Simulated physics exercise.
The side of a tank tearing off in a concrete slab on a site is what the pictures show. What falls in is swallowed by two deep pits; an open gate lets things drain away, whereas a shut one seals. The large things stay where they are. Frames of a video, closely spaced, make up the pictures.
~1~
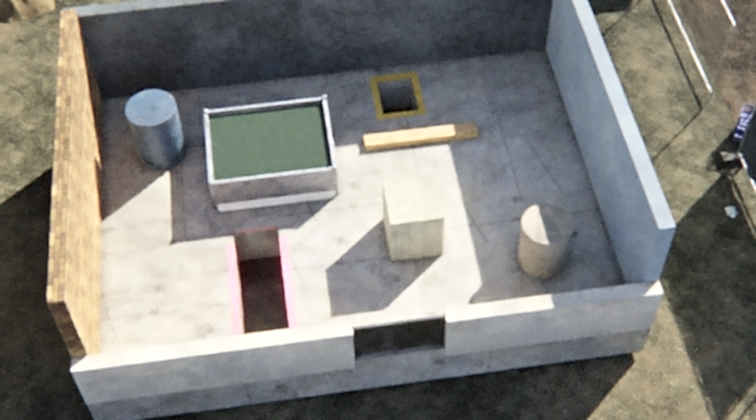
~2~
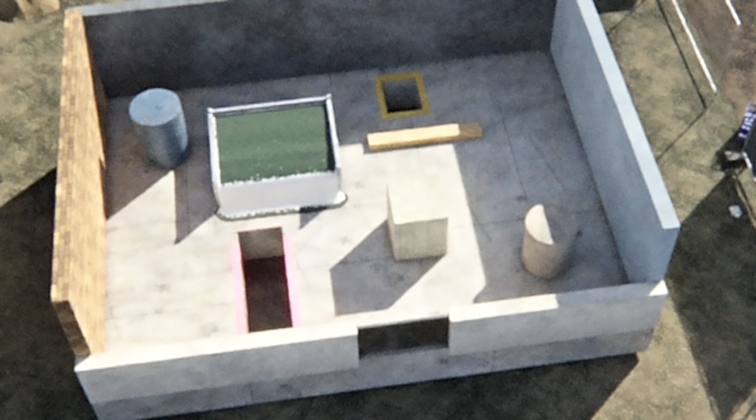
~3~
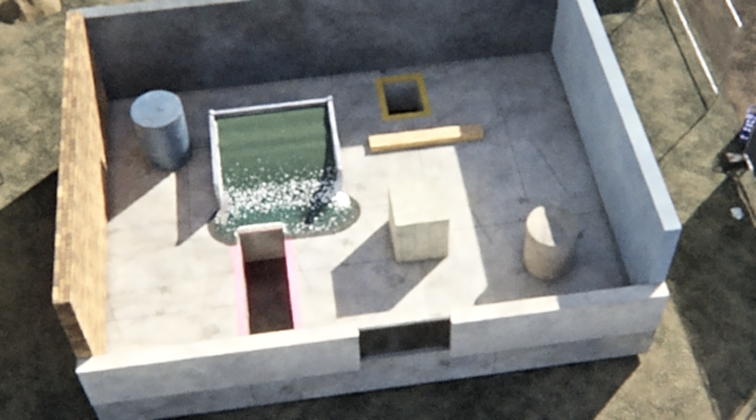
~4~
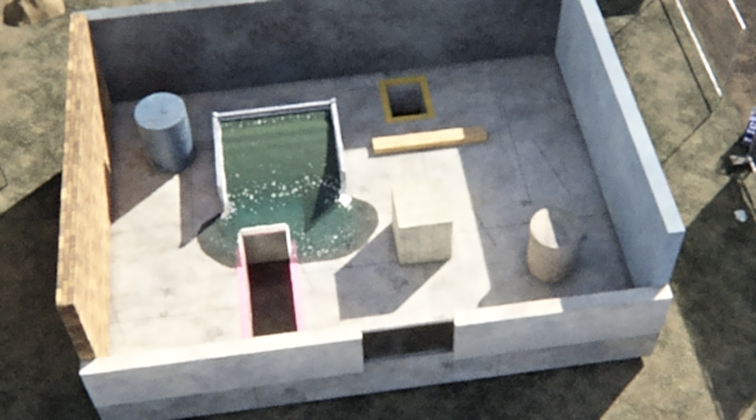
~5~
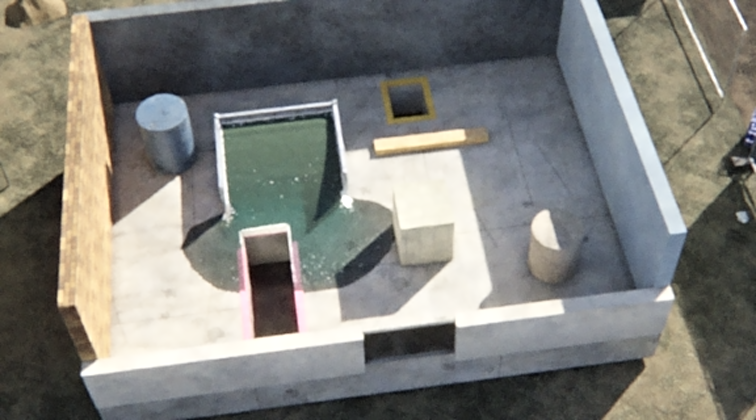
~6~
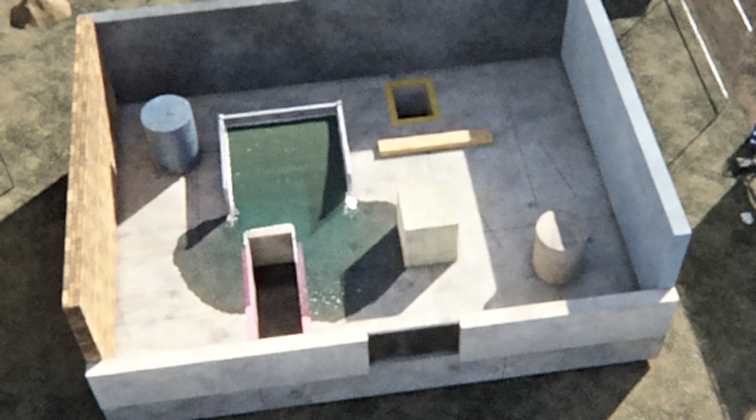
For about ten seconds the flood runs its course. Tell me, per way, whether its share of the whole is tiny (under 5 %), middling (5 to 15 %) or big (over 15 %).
Result: The gate will be a minor outlet short of five per cent; the pink pit will be a major outlet past fifteen per cent; the yellow pit will be a minor outlet short of five per cent.
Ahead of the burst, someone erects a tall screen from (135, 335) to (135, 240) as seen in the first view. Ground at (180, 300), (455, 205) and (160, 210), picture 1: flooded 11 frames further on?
In order: Wet; dry; dry.
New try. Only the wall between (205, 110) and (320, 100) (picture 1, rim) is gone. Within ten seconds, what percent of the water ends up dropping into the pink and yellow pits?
Pink about 10 %, yellow about 30 %.
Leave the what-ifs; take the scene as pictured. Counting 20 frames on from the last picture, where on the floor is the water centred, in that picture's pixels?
I'd say around (334, 273).
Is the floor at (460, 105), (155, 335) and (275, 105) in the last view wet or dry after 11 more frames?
One by one: Left dry / waterlogged / left dry.
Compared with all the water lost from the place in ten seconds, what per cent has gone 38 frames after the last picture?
Around 90 per cent.
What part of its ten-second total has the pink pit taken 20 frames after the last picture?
Some 70 in a hundred.
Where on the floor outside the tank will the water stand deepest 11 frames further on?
I'd go with (398, 348) as the deepest place.
A moment on, water covers 25 % of the floor; the gate 0 %, the pink pit 22 %, the yellow pit 0 %.
Next, water covers 30 % of the floor; the gate 0 %, the pink pit 34 %, the yellow pit 0 %.
Then, water covers 35 % of the floor; the gate 0 %, the pink pit 44 %, the yellow pit 0 %.
Later, water covers 55 % of the floor; the gate 0 %, the pink pit 53 %, the yellow pit 0 %.
In the end, water covers 75 % of the floor; the gate 0 %, the pink pit 60 %, the yellow pit 0 %.
